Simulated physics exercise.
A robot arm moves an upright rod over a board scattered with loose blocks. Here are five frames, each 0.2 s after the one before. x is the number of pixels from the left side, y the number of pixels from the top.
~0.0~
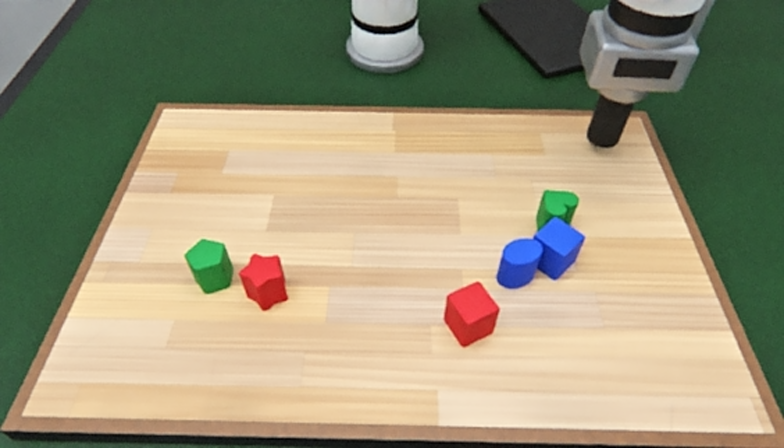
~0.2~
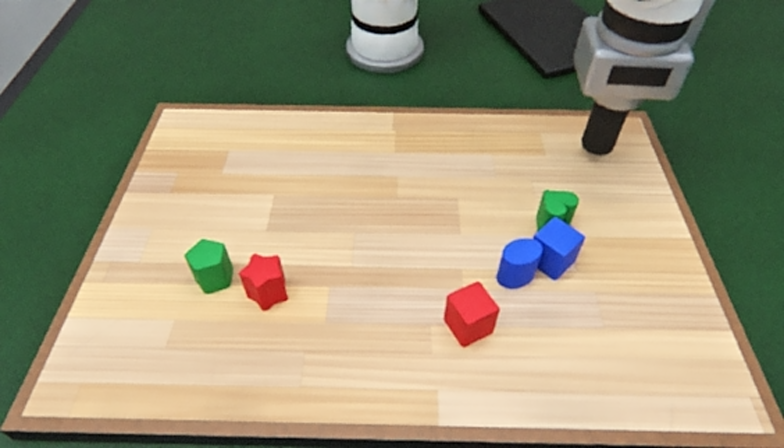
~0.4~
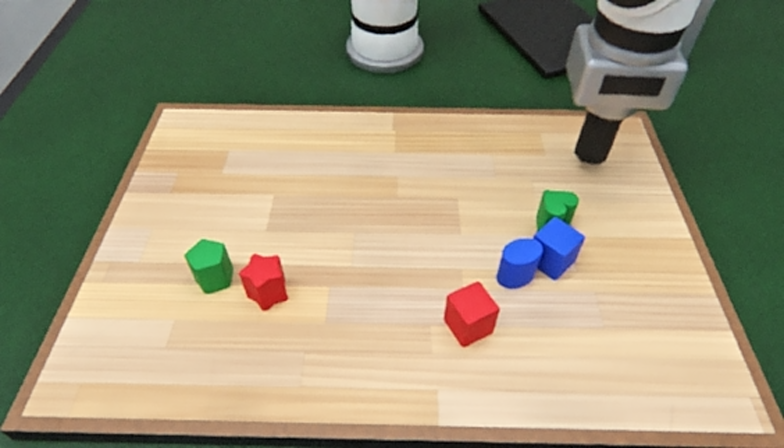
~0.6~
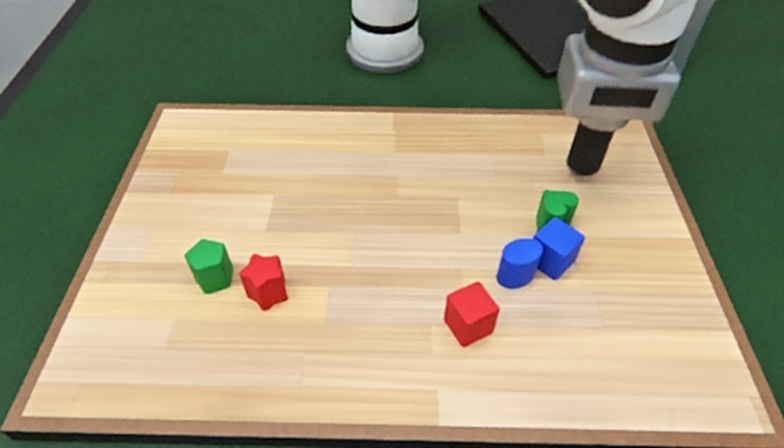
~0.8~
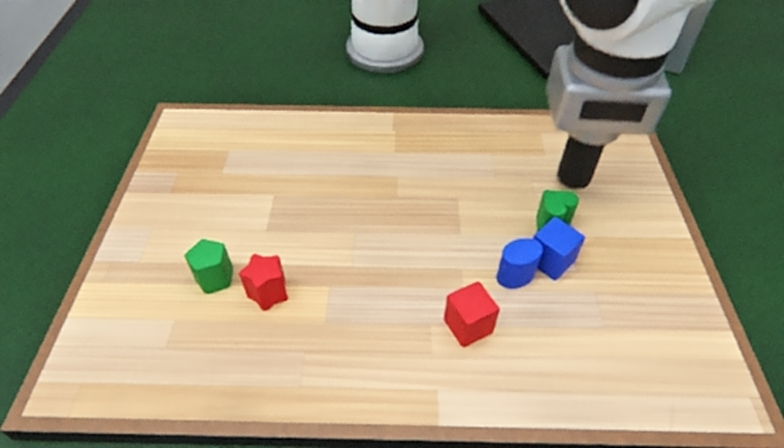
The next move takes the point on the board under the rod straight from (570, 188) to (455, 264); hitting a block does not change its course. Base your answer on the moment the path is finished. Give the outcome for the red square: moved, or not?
It will be resting on its spot.
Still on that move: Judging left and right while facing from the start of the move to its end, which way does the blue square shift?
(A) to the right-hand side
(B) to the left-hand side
The one that fits is B, to the left-hand side.
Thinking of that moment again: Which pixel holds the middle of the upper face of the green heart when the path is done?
Pixel (553, 216).
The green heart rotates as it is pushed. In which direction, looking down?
Seen from overhead, it turns anticlockwise.
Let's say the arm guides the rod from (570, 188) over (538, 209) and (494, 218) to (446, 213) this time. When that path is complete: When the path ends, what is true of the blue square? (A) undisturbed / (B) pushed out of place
My answer is option B.
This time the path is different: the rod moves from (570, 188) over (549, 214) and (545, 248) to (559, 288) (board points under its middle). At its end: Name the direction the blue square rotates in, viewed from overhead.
It makes a counterclockwise turn.
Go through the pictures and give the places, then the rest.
The first picture shows tip of the rod at (602, 139), middles of tops, red square at (473, 302), blue elliptical block at (523, 250), green heart at (560, 200), blue square at (560, 235).
The second picture shows rod at (597, 146), nothing pushed.
The third picture shows rod at (590, 155), nothing pushed.
The fourth picture shows rod at (583, 166), nothing pushed.
The fifth picture shows rod at (573, 179), red square at (473, 302), blue elliptical block at (523, 250), green heart at (560, 200), blue square at (560, 235).
What follows on the original path. One third of the way, rod at (538, 202); blue elliptical block at (520, 256), turned 20° clockwise; green heart at (554, 211), turned 25° anticlockwise; blue square at (563, 247).
Two thirds of the way, rod at (499, 227); blue elliptical block at (520, 256), turned 20° clockwise; green heart at (553, 216), turned 40° anticlockwise; blue square at (566, 252).
At the end, rod at (456, 254); red square unmoved; blue elliptical block at (520, 256), turned 20° clockwise; green heart at (553, 216), turned 40° anticlockwise; blue square at (566, 252).
